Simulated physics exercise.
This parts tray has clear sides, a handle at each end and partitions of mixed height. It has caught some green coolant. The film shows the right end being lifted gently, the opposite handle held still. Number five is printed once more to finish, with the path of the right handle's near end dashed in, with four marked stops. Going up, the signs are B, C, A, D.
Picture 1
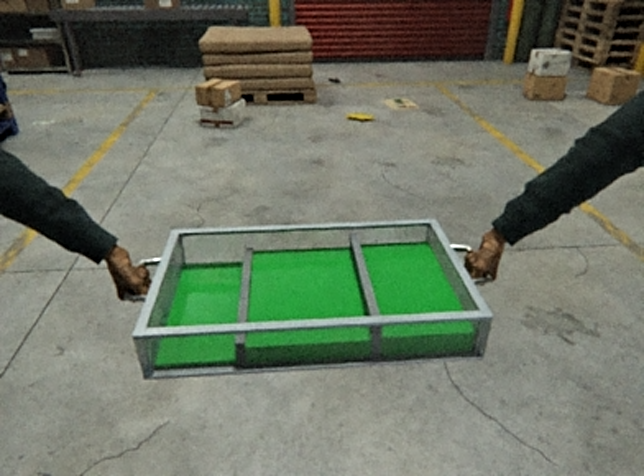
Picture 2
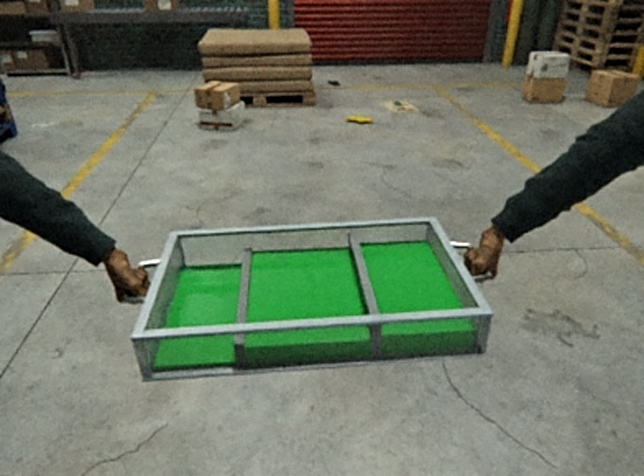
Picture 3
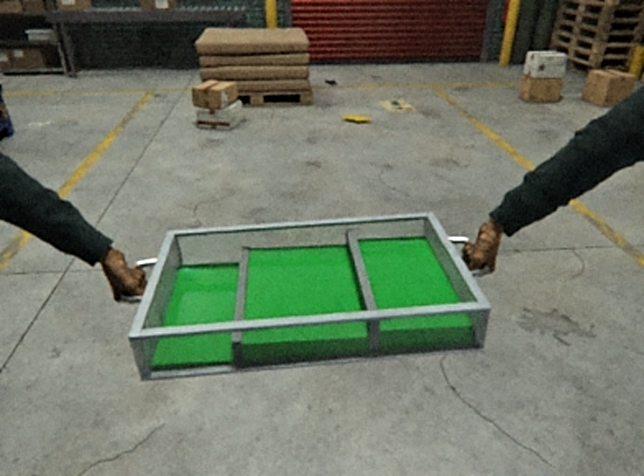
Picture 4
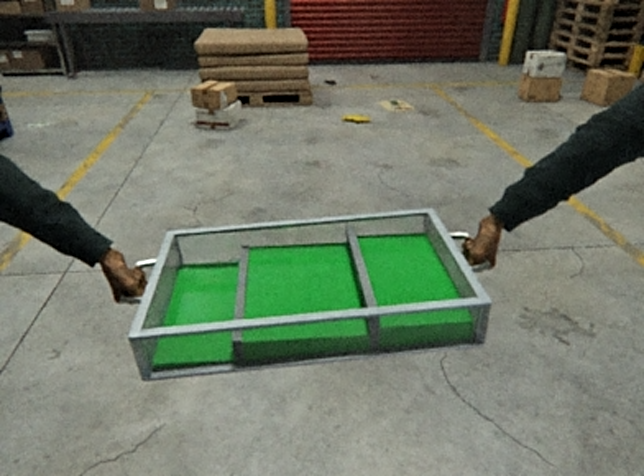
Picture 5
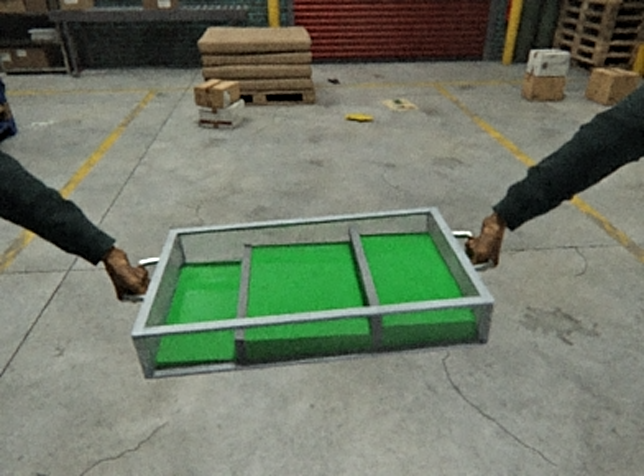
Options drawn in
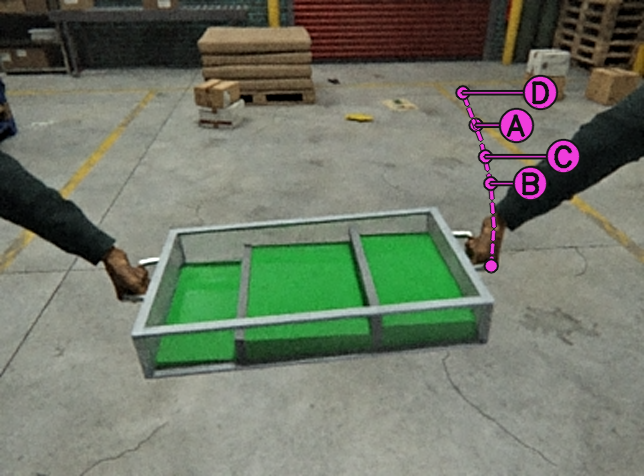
At the start, two hands grip the end handles of a clear-sided tray with three bays of green liquid, held level above a concrete floor. The right hand then raises its end slightly, so the tray tilts gently down to the left, while the liquid stays in its separate bays.
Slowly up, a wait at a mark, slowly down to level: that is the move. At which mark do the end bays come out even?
Best: B.
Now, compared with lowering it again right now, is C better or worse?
Better.
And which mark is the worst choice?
The answer is D.
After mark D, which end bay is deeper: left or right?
The left one.
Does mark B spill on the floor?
No.
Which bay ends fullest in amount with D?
It is the left one.
On the marked copy, A at (476, 125); B at (490, 183); C at (485, 156); D at (462, 92).
If A is chosen, the left end bay stands much deeper than the other; about 9 % goes over the rim.
If B is chosen, the two end bays stand about equally deep; nothing spills.
If C is chosen, the left end bay stands a little deeper than the other; nothing spills.
If D is chosen, the left end bay stands much deeper than the other; about 24 % goes over the rim.
